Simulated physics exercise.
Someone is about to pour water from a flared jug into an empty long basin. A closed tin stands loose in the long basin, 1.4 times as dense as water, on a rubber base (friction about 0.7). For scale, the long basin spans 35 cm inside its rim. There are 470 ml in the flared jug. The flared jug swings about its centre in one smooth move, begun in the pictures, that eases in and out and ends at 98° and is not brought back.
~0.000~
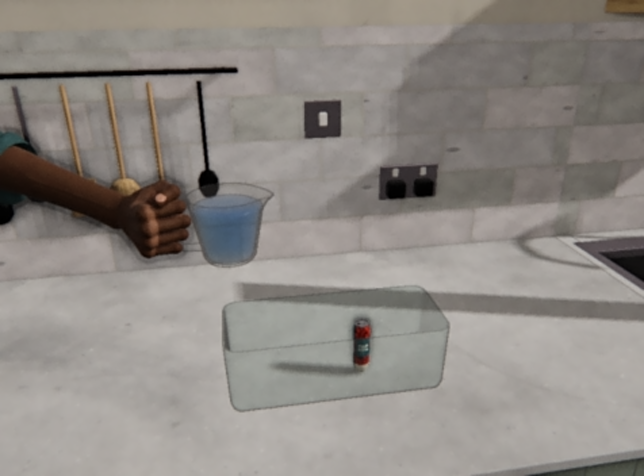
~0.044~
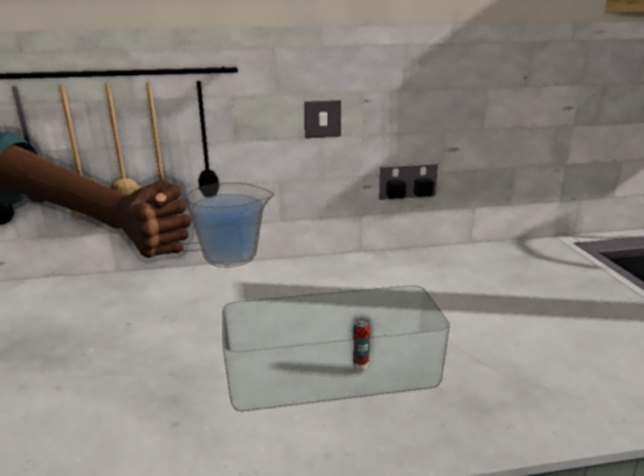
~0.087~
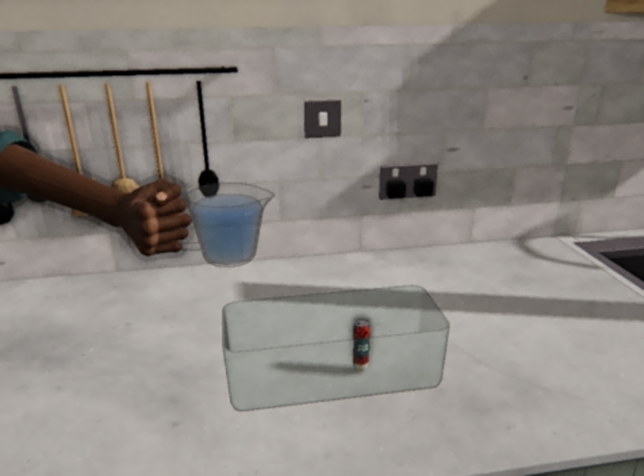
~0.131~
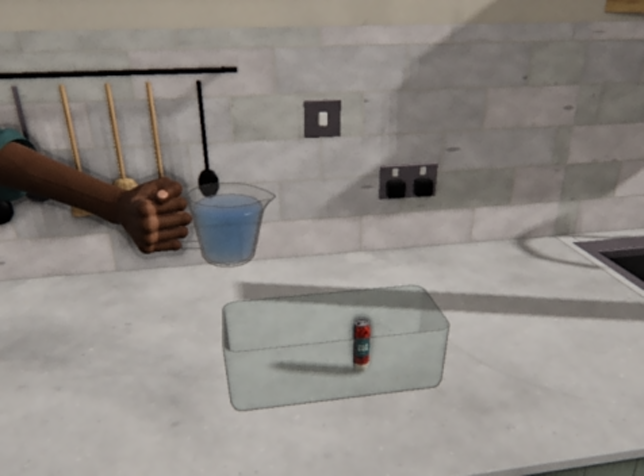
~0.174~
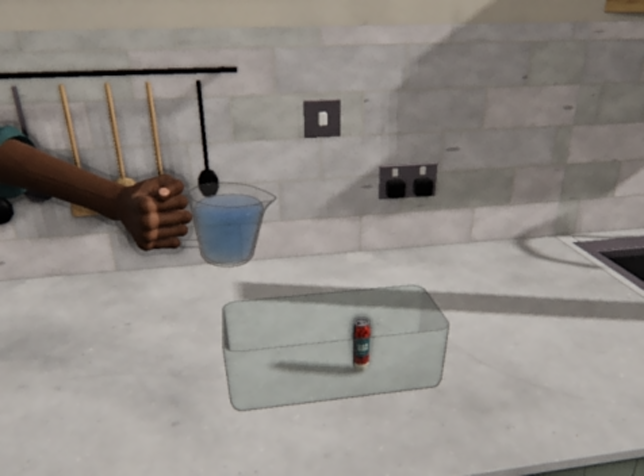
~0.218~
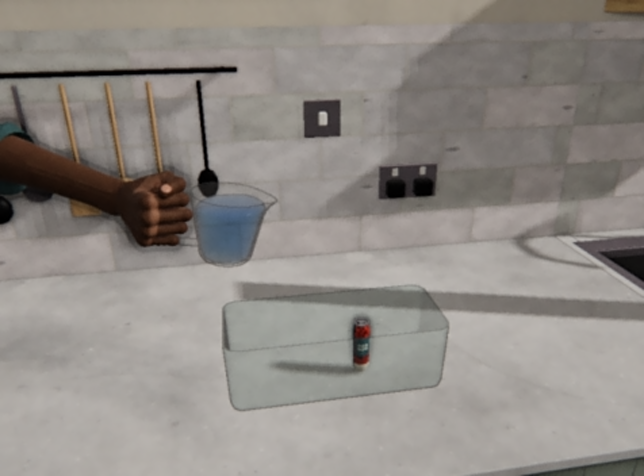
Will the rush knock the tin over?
The tin stays up.
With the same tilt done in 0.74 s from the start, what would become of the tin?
Then it remains upright.
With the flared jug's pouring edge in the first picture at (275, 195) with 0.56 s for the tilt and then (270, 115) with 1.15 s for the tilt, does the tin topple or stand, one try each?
First it remains upright; then it keeps standing.
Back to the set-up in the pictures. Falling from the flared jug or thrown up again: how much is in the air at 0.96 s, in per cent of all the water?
About 22 per cent.
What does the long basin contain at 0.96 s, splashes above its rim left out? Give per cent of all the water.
About 58 per cent.
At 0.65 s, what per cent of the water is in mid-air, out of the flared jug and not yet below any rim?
About 22 per cent.
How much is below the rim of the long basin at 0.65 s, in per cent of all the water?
Near 5 in a hundred.
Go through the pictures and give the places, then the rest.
In the first picture, it leans 0°; its right rim is at (274, 193); the water meets the walls at (191, 206) and (263, 201); the long basin's rim runs from (224, 328) to (436, 306); the tin's top is at (362, 325).
In the second picture, it leans 0°; its right rim is at (274, 193); the water meets the walls at (192, 206) and (263, 201).
In the third picture, it leans 1°; its right rim is at (275, 194); the water meets the walls at (192, 205) and (263, 202).
In the fourth picture, it leans 3°; its right rim is at (276, 195); the water meets the walls at (192, 205) and (263, 202).
In the fifth picture, it leans 5°; its right rim is at (277, 197); the water meets the walls at (194, 205) and (264, 202).
In the sixth picture, it leans 8°; its right rim is at (278, 199); the water meets the walls at (195, 205) and (266, 202).
Then, 0.65 s in, the tilt is 59° and 74 per cent is still to pour; the tin stands where it began.
Then, 0.96 s in, the tilt is 92° and 19 per cent is still to pour; the tin stands where it began.
Then, 1.29 s in, the tilt is 98° and 1 per cent is still to pour; the tin stands where it began.
Then, 1.65 s in, the tilt is 98° and 0 per cent is still to pour; the tin stands where it began.
Finally, the tin stands where it began.
